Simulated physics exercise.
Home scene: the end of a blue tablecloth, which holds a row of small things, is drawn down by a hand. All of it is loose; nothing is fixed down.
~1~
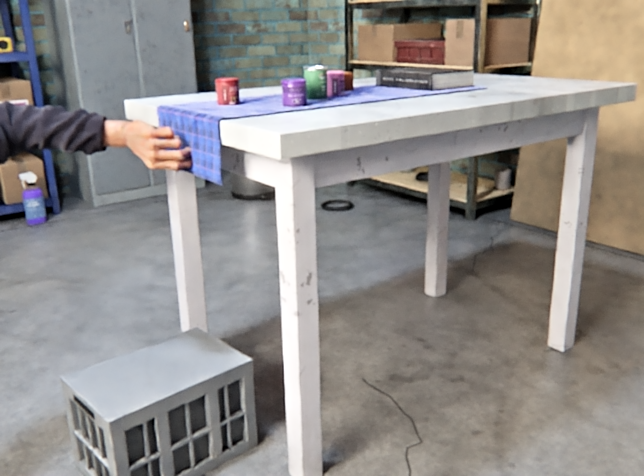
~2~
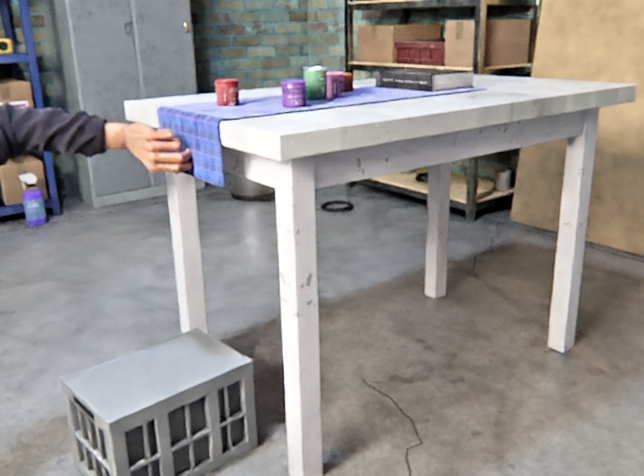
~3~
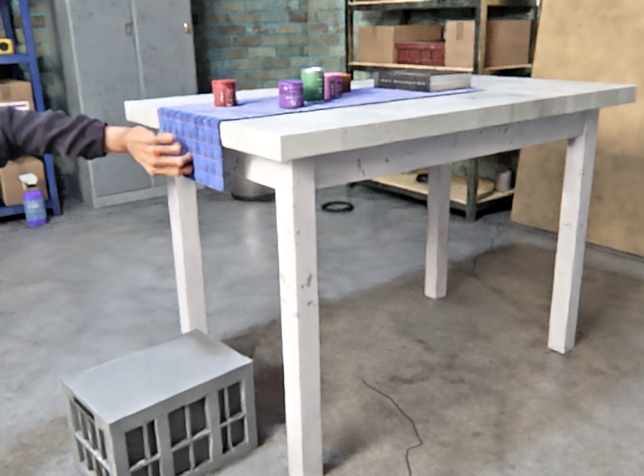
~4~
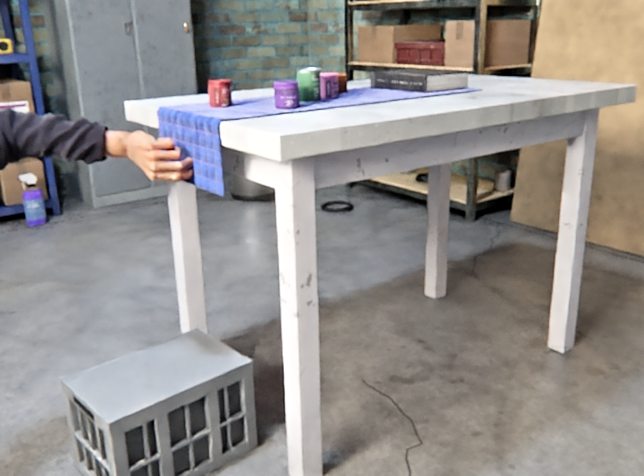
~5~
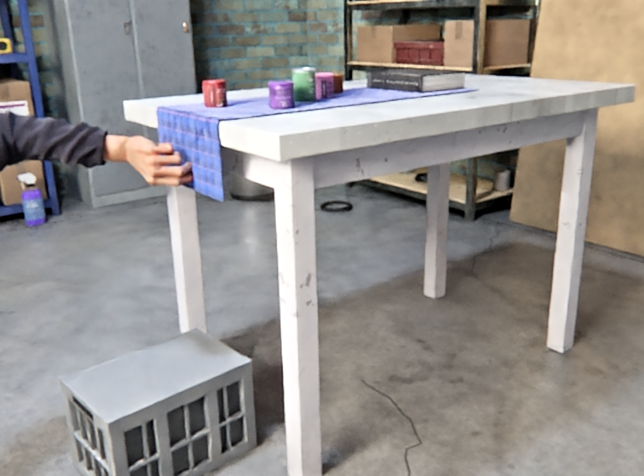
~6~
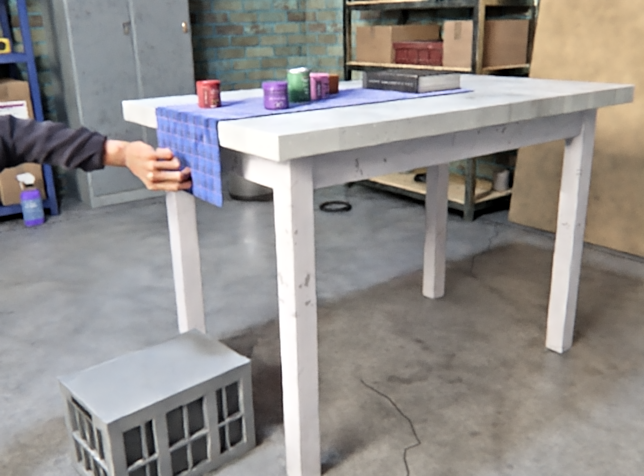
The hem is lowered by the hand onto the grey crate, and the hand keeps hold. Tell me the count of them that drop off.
The count is four.
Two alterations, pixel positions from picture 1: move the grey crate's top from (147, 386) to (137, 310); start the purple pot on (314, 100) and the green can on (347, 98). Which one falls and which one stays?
In the end the purple pot is still on top and the green can is still on top.
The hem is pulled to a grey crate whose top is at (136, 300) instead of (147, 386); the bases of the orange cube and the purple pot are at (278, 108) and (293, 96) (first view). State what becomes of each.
The orange cube does not stay aboard, and the purple pot stays aboard.
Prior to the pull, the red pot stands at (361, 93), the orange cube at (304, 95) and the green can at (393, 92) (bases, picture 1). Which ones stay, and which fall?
The red pot will stay where it is, the orange cube will end up off, the green can will stay where it is.
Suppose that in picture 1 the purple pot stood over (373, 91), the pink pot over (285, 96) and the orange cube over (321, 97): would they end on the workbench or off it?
The purple pot ends up on top, the pink pot ends up off and the orange cube ends up off.
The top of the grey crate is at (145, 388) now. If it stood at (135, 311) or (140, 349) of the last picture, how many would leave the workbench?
Respectively 2 and 3.
Early on, hem near (194, 273); red pot and purple pot gone.
Midway, hem on the crate; red pot, purple pot, green can and pink pot gone.
Finally, hem on the crate; red pot, purple pot, green can and pink pot gone. The answer is four.
